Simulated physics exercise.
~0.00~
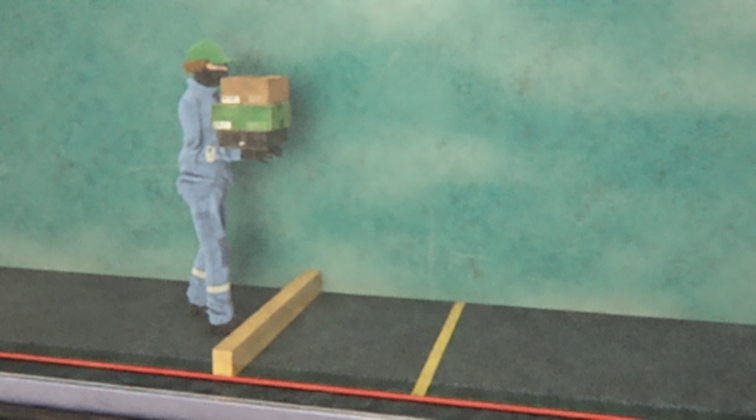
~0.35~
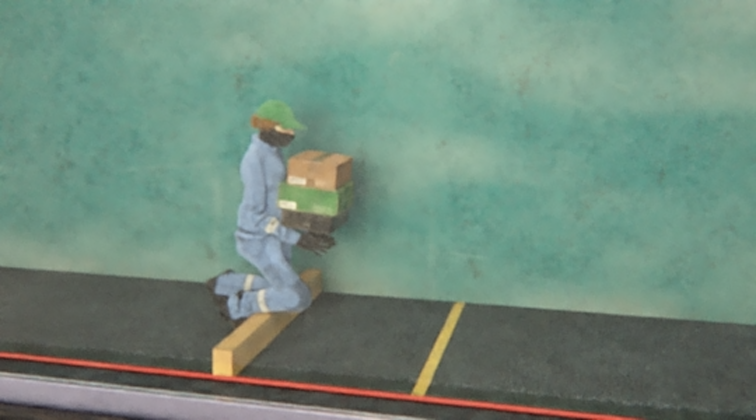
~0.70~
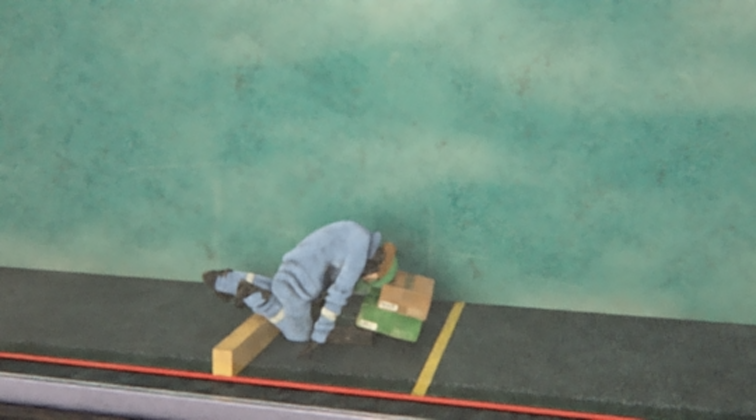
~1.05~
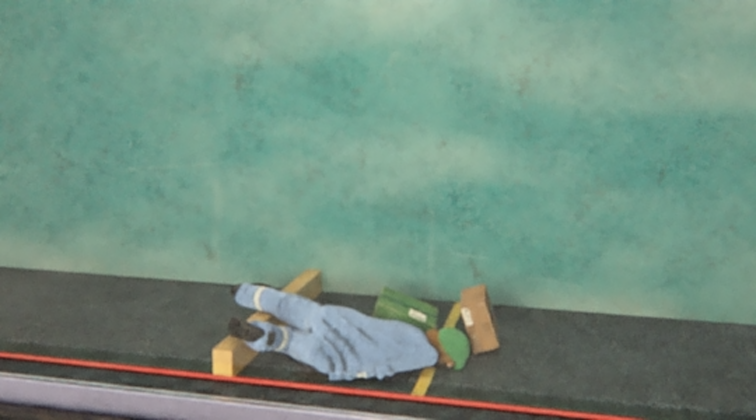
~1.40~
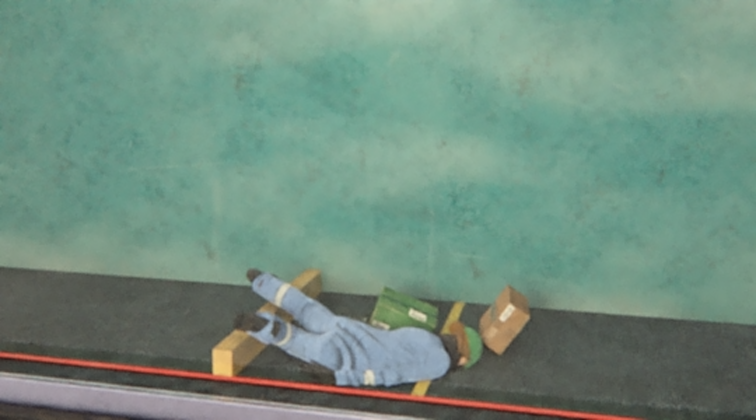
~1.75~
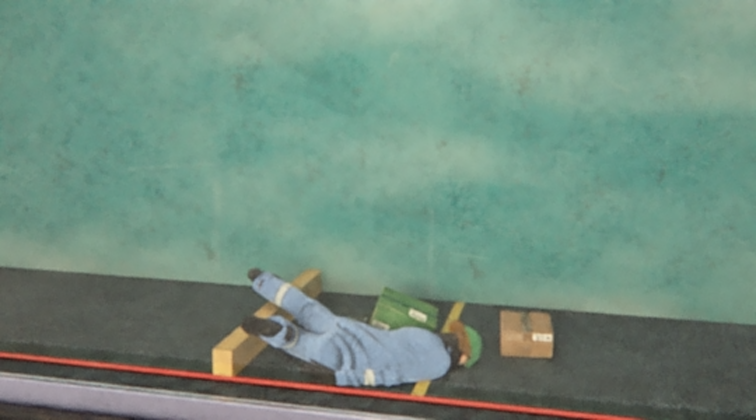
A person in blue overalls and a green cap, carrying stacked boxes, tripped over a wooden beam and fell forward to the right, landing face down with their head just past the yellow line; the green box stopped short while the brown one tumbled beyond it.
